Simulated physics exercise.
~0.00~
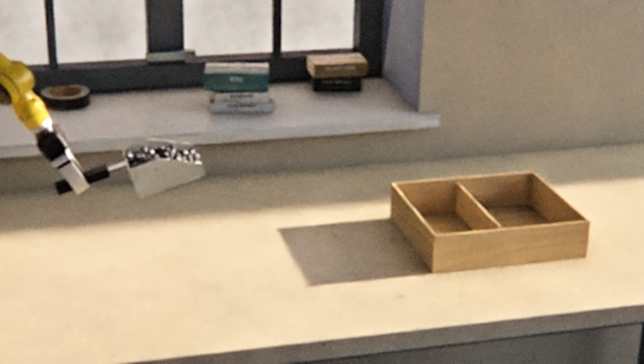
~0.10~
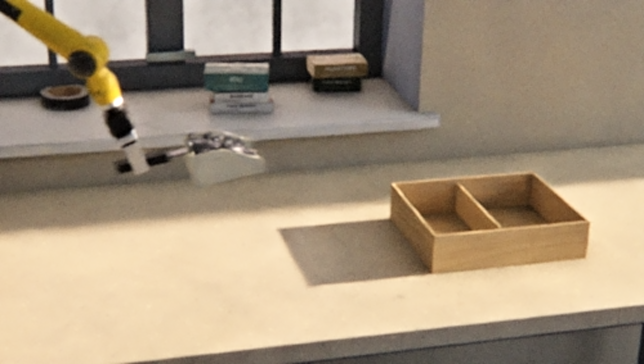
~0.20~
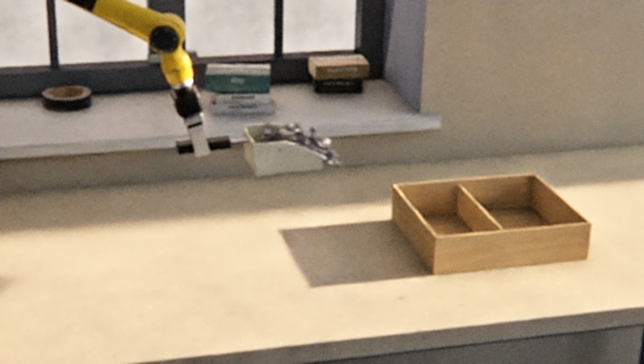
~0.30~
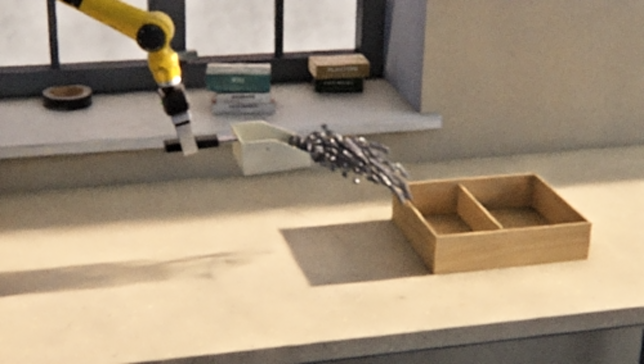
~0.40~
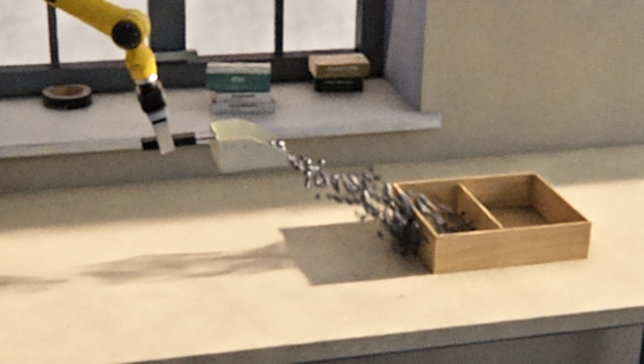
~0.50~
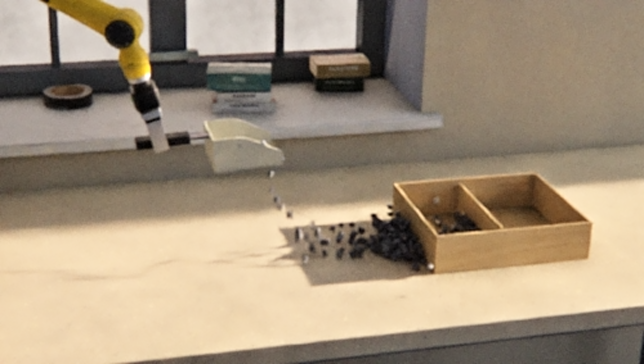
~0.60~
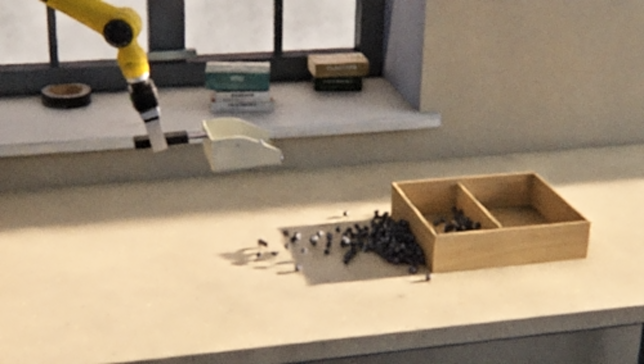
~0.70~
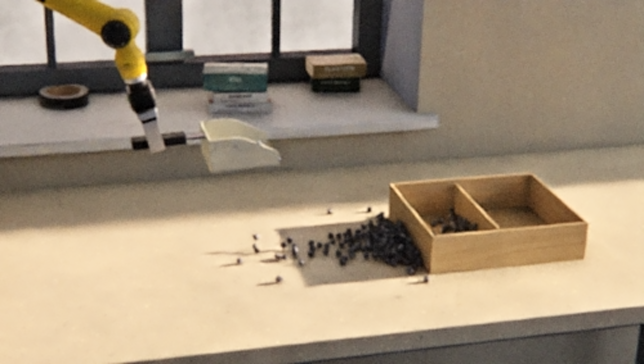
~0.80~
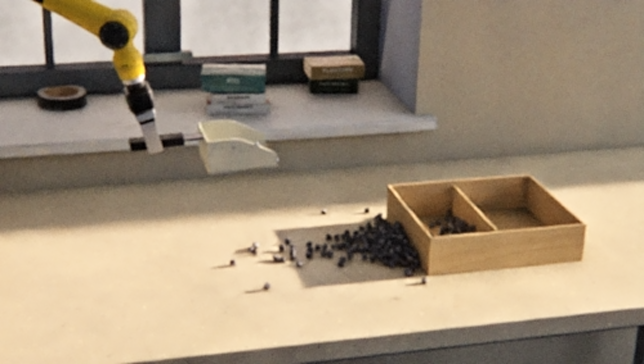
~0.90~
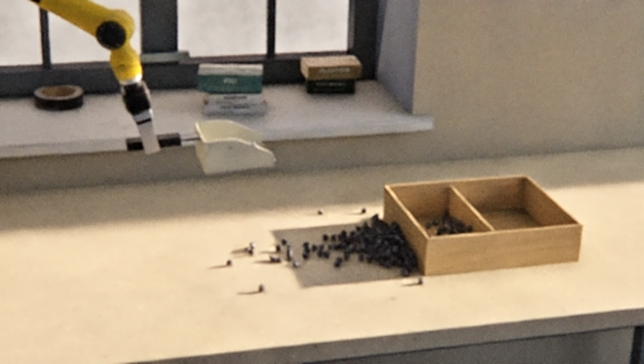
On a table by a window, a robot arm flings dark pebbles from a scoop, most landing outside a divided box.
